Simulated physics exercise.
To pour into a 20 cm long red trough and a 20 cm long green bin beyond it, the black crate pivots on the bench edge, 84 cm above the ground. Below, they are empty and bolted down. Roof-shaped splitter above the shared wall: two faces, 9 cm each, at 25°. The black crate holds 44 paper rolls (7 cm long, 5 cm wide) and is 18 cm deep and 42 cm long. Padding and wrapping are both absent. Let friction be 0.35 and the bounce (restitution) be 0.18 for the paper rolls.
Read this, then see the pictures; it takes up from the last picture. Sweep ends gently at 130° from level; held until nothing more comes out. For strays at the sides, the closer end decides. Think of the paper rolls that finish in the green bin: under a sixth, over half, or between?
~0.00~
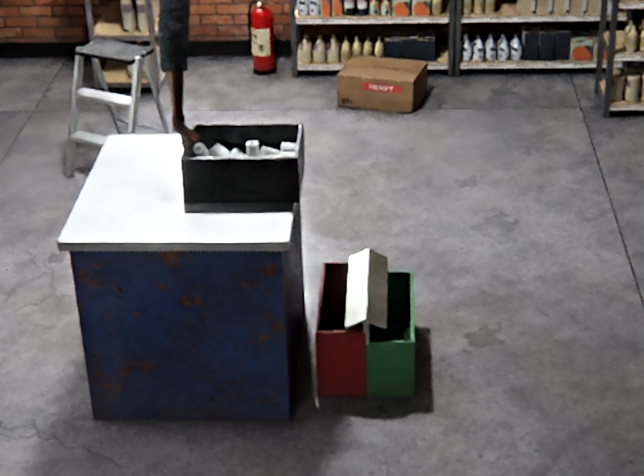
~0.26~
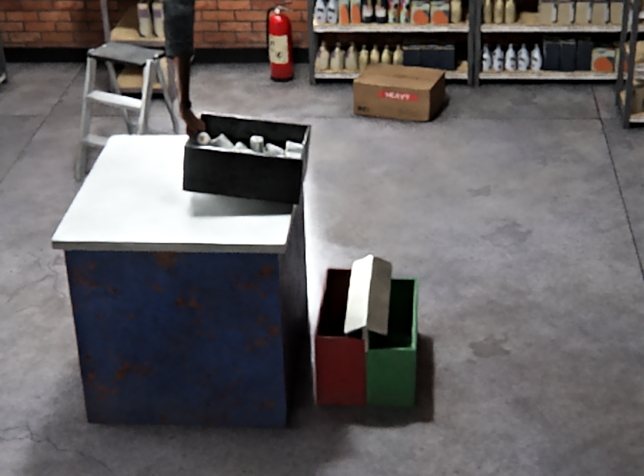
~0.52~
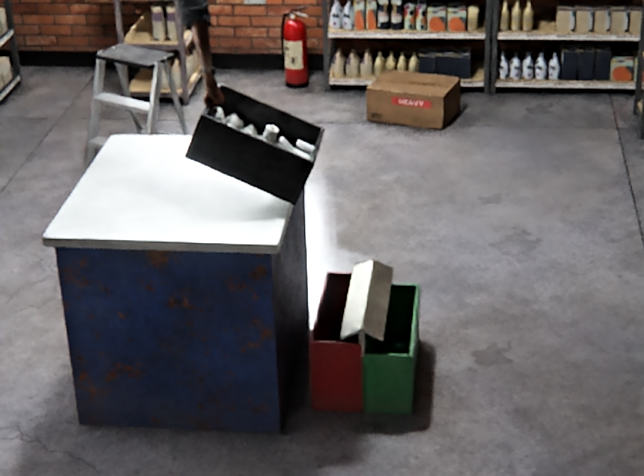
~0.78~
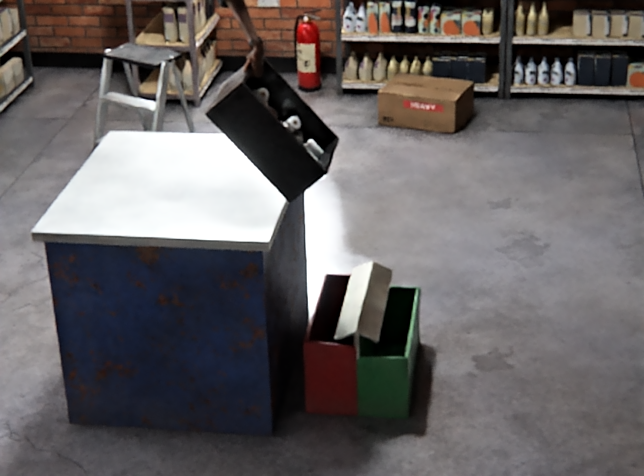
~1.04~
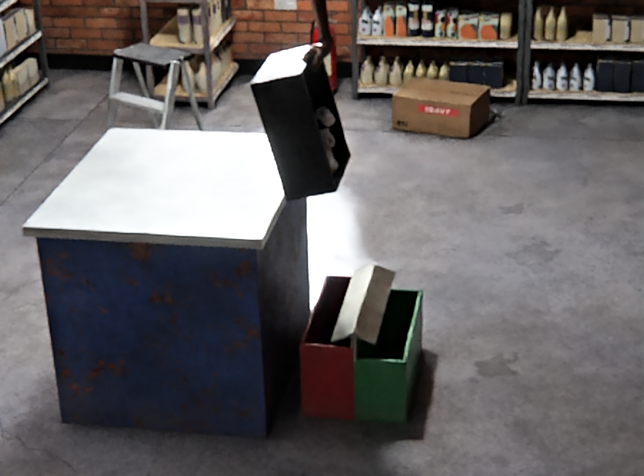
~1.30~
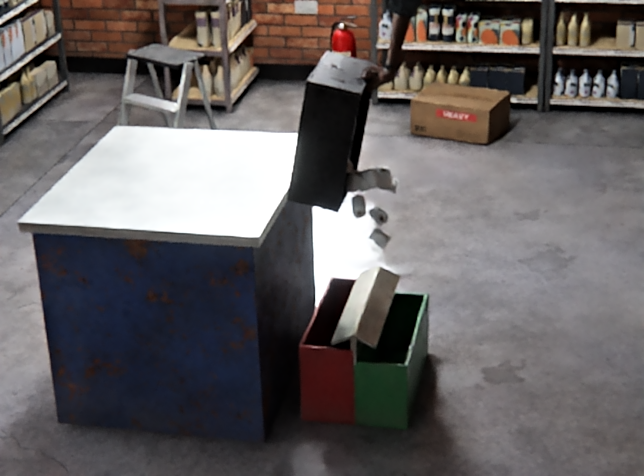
In the green bin: One sixth up to one half of them.
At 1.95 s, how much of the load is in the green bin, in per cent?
By that time, roughly 25 percent.
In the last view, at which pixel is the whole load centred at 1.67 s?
I'd put it close to (380, 225).
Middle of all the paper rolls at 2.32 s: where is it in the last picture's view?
Look near pixel (485, 389).
After 1.46 s, tilt 114°; 34 still in the black crate, 1 in the green bin and 9 in the air.
After 1.67 s, tilt 126°; 11 still in the black crate, 3 in the green bin, 3 on the ground beyond the green bin and 27 in the air.
After 1.95 s, tilt 130°; 10 in the green bin, 15 on the ground beyond the green bin and 19 in the air.
Final count (at 2.32 s), 14 in the green bin and 30 on the ground beyond the green bin. Asked share, 14 of 44, 32 per cent.
